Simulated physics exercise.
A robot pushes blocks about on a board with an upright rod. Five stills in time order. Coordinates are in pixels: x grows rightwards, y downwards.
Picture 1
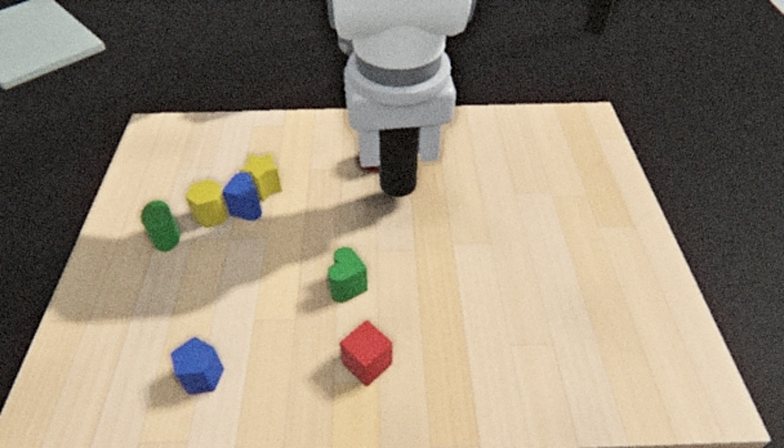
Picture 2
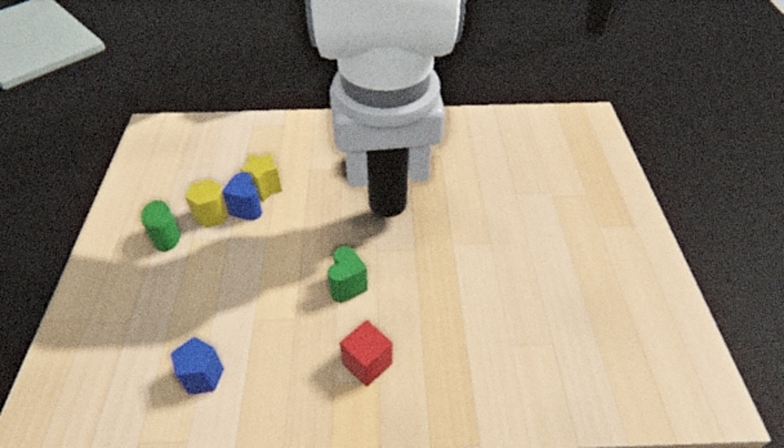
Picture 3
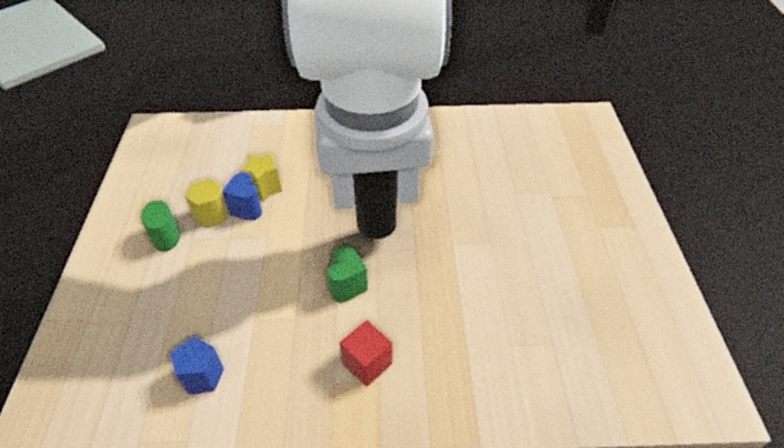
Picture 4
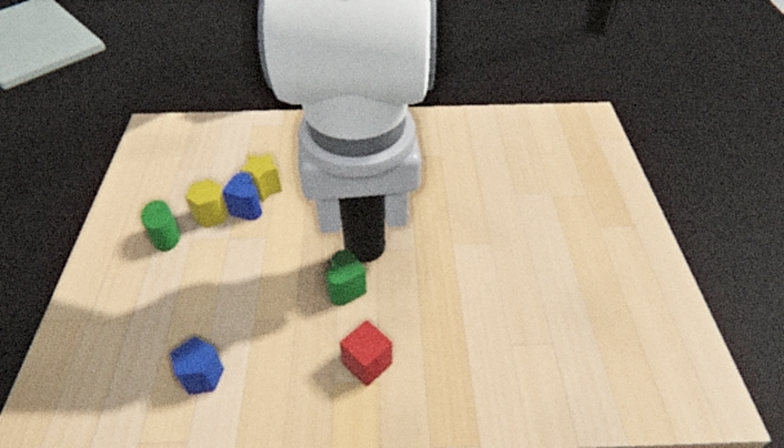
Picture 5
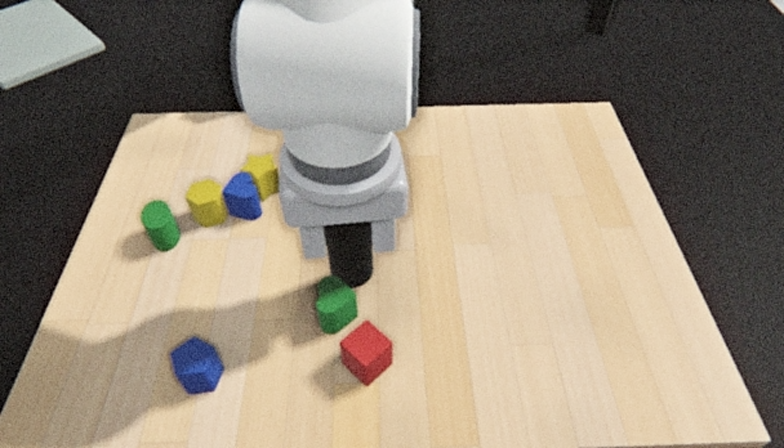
A robot arm with a black upright rod moves down and slightly left across a wooden board, approaching a green heart-shaped block. The rod meets the green block and pushes it a short way down and left, beside a red block. The red, blue, yellow and other green blocks stay still.
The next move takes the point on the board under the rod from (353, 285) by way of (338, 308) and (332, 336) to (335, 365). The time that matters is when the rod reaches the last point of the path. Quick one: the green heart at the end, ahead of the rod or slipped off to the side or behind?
It is still there in front.
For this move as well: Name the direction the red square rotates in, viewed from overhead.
Its spin: Anticlockwise.
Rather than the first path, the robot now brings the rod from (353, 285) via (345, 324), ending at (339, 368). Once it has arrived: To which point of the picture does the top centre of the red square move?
It will end up at (376, 367).
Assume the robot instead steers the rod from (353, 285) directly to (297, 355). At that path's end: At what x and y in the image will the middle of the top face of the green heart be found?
Close to (302, 371).
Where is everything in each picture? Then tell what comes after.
In the first frame, rod tip (398, 186); block tops, green heart (346, 263); red square (366, 342).
In the second frame, rod (388, 205); blocks unchanged.
In the third frame, rod (377, 226); blocks unchanged.
In the fourth frame, rod (365, 248); green heart (344, 267).
In the fifth frame, rod (352, 272); green heart (333, 293); red square (366, 342).
On the path given first. Halfway along, rod (331, 311); green heart (321, 336), turned 30° anticlockwise.
At the end, rod (333, 354); green heart (316, 384), turned 20° anticlockwise; red square (375, 353), turned 40° anticlockwise.
